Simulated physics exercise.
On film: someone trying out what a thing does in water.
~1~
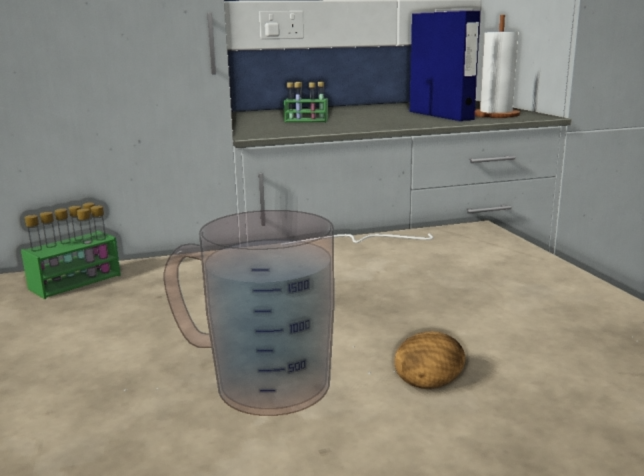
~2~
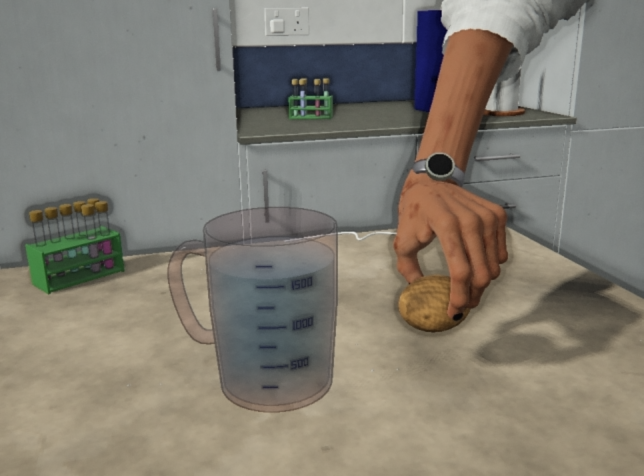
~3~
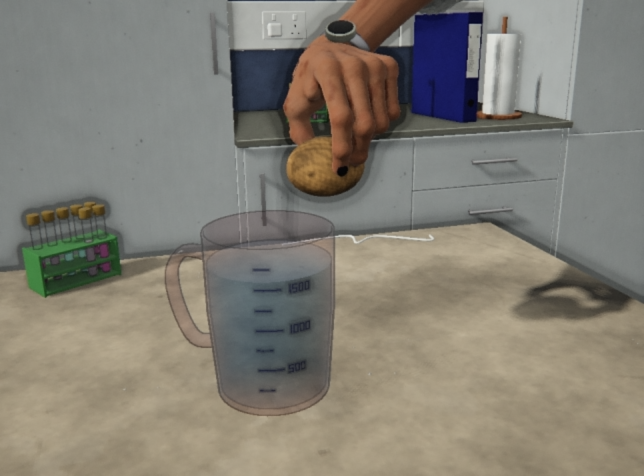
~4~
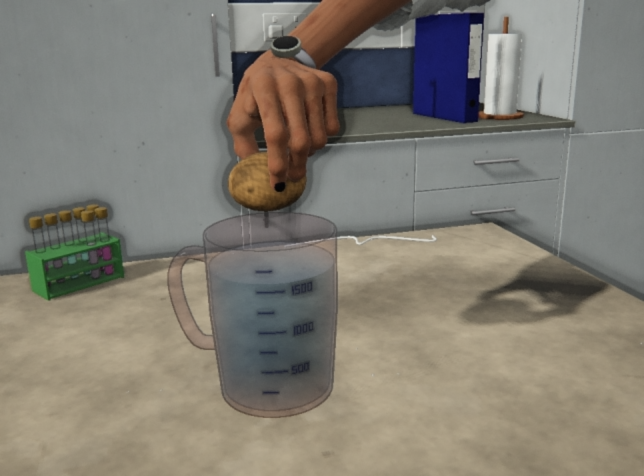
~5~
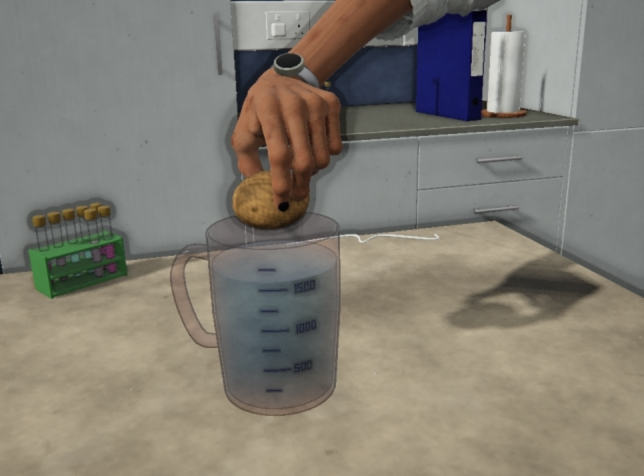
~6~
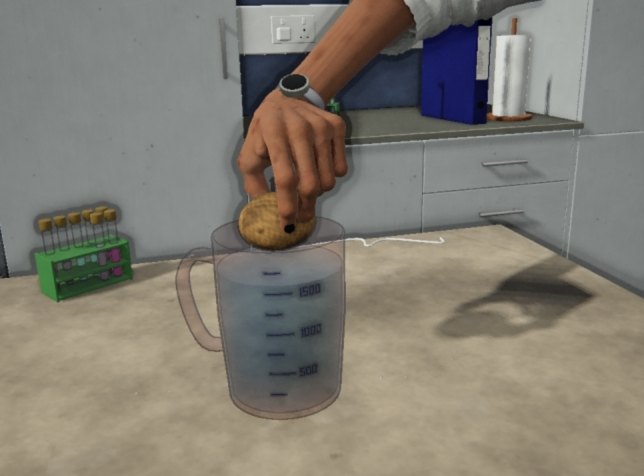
On a kitchen counter, a hand wearing a watch picked up a potato from beside a jug of water, carried it left over the jug, and lowered it to just above the water.
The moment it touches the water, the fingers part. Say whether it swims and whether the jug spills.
Put in the water, the thing drops down, and the jug does not spill.
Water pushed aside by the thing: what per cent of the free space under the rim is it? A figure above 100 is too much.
Roughly 40 in a hundred.
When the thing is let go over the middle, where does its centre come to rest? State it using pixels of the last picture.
It ends up around (284, 359).
Shortly, the potato enters the water; the jug is about three quarters full.
Then, the potato goes on down; the jug is nearly full.
At the finish, the potato is at the bottom; the jug is nearly full; no mess.
